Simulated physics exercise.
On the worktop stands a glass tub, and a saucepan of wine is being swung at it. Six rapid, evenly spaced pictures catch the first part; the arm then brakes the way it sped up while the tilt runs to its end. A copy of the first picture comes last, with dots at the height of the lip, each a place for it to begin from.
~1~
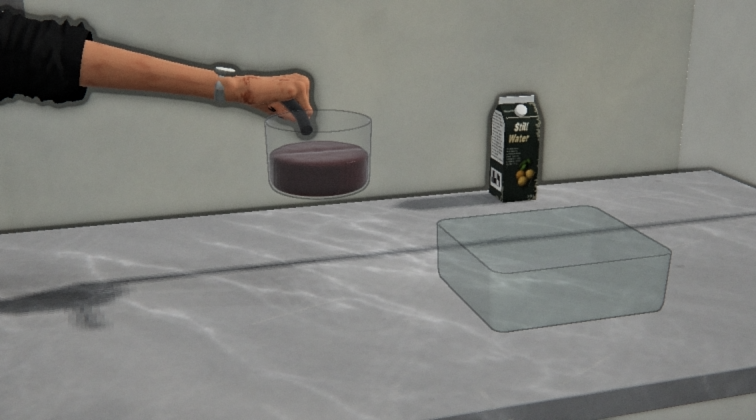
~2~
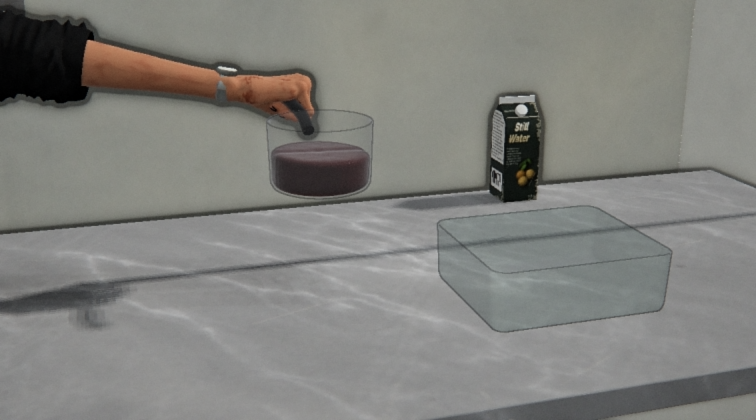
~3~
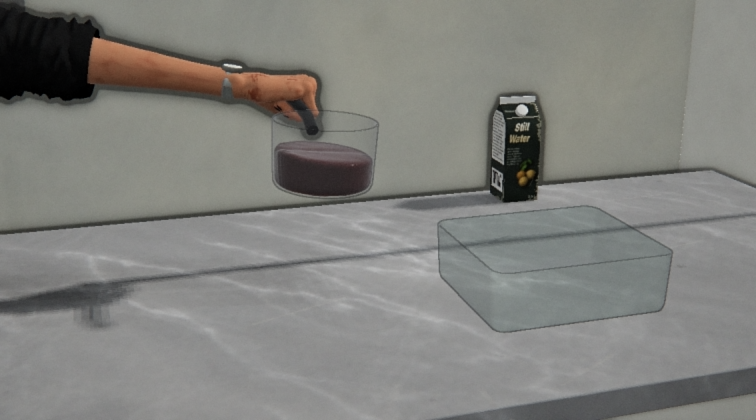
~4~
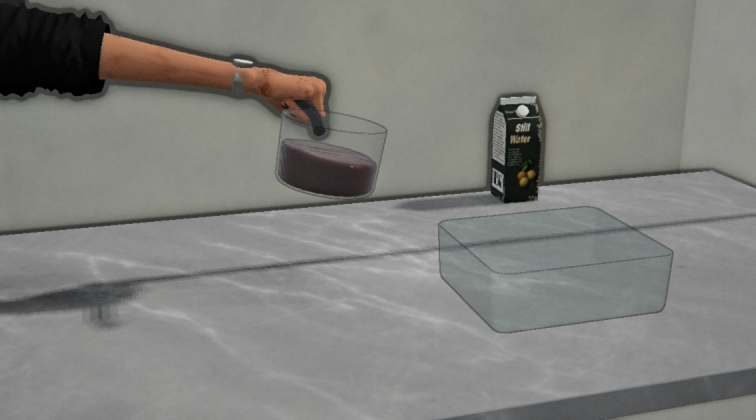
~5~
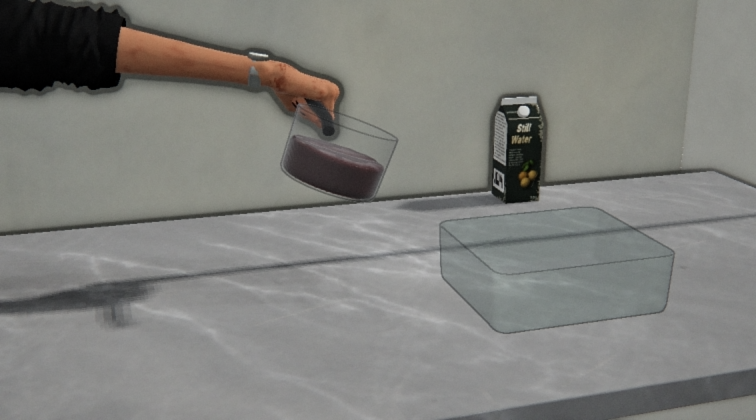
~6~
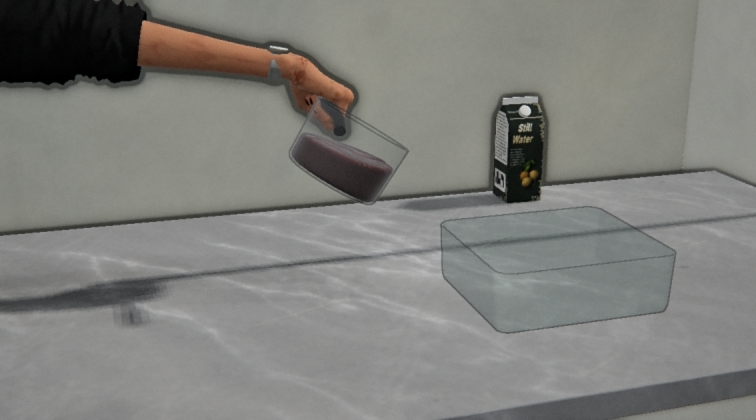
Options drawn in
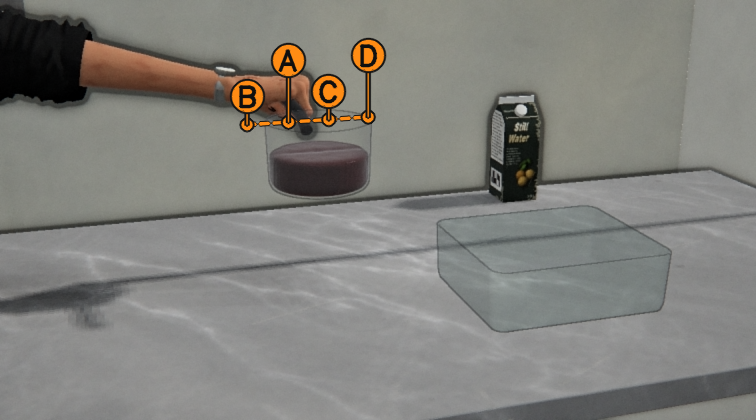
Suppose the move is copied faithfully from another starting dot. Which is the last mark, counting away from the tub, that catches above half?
Use dot C.
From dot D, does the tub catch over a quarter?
Yes.
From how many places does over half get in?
Two of them.
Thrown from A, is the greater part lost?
Yes.
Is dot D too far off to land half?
No, not at all.
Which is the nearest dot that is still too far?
The answer is A.
On the marked copy, A at (288, 122); B at (247, 124); C at (328, 119); D at (368, 117).
For dot A, about 5 % lands in the tub, 93 % falls short.
For dot B, about 0 % lands in the tub, 100 % falls short.
For dot C, about 71 % lands in the tub, 20 % falls short and 9 % goes beside or beyond.
For dot D, about 81 % lands in the tub, 5 % falls short and 14 % goes beside or beyond.
